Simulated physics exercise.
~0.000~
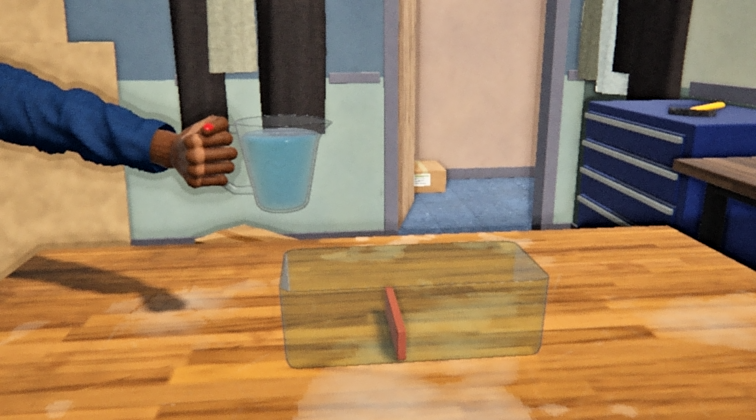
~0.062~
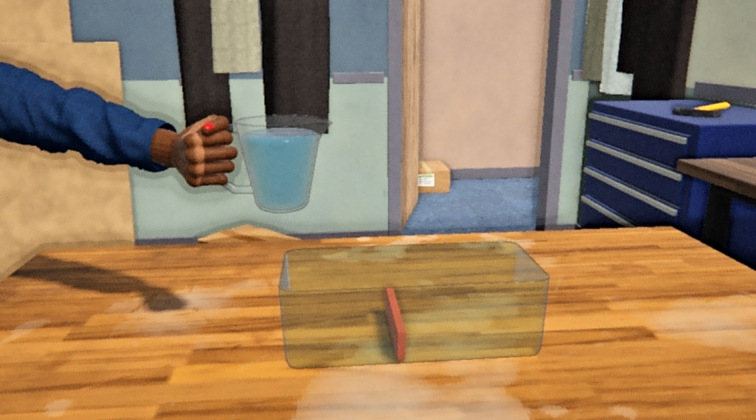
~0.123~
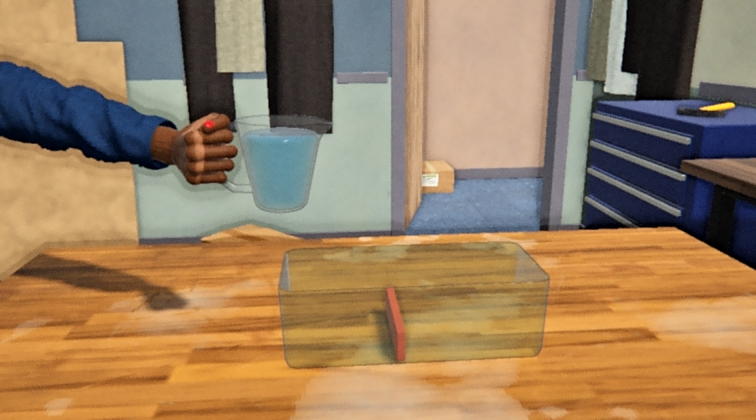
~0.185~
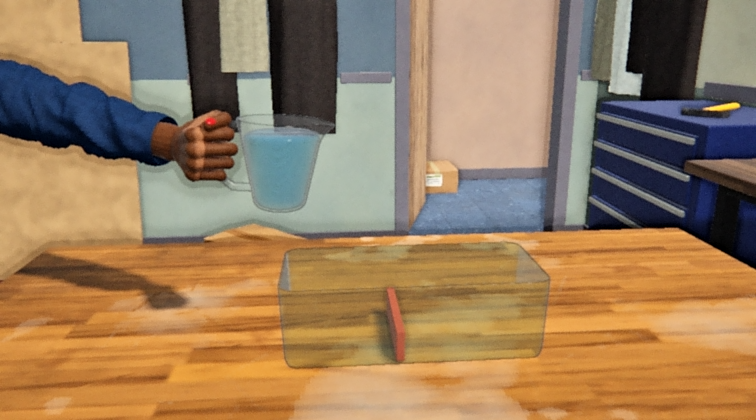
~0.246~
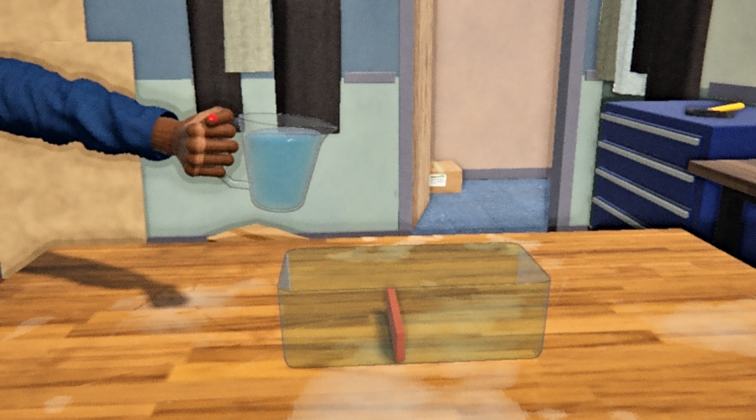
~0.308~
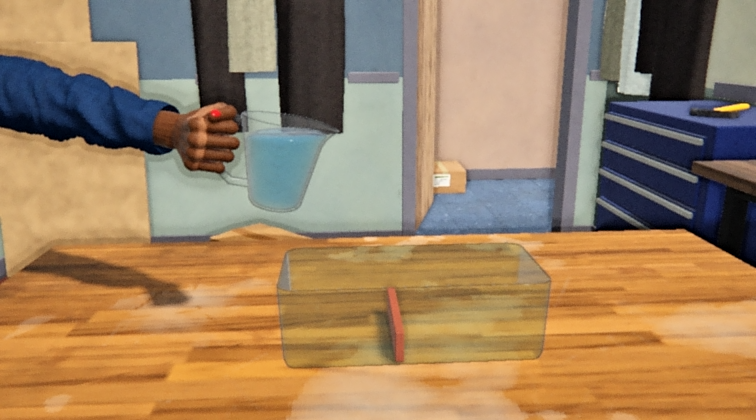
A hand in a blue sleeve held a clear jug of blue liquid above and left of an empty see-through basin with a red divider, then slowly tilted the jug slightly to the right.
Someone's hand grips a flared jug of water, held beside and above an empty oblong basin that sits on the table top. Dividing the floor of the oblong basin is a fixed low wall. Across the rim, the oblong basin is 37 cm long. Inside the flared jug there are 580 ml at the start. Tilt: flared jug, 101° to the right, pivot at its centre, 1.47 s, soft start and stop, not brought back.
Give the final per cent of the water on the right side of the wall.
The right side ends with about 38 per cent.
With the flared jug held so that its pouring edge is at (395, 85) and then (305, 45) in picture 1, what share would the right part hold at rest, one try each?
95 then 15 %.
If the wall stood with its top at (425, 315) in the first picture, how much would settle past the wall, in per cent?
Roughly 10 %.
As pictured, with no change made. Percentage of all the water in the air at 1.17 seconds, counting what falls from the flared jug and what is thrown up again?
Estimated airborne part: Roughly 18 per cent.
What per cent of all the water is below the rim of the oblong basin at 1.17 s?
60 per cent, give or take a little.
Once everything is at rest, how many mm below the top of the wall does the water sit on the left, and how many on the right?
Measured: Left around 30 mm, right around 38 mm.
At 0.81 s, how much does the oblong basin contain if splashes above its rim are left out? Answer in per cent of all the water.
About 7%.
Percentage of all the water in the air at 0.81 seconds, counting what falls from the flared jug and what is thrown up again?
I'd say close to 18 per cent.
After 0.81 s the tilt is 58° and 76 per cent is still to pour, 2 is left of the wall and 4 right of it.
After 1.17 s the tilt is 91° and 22 per cent is still to pour, 26 is left of the wall and 34 right of it.
After 1.55 s the tilt is 101° and 0 per cent is still to pour, 60 is left of the wall and 37 right of it.
After 1.97 s the tilt is 101° and 0 per cent is still to pour, 61 is left of the wall and 38 right of it.
In the end 61 per cent lies left of the wall, 38 right of it and 2 outside.
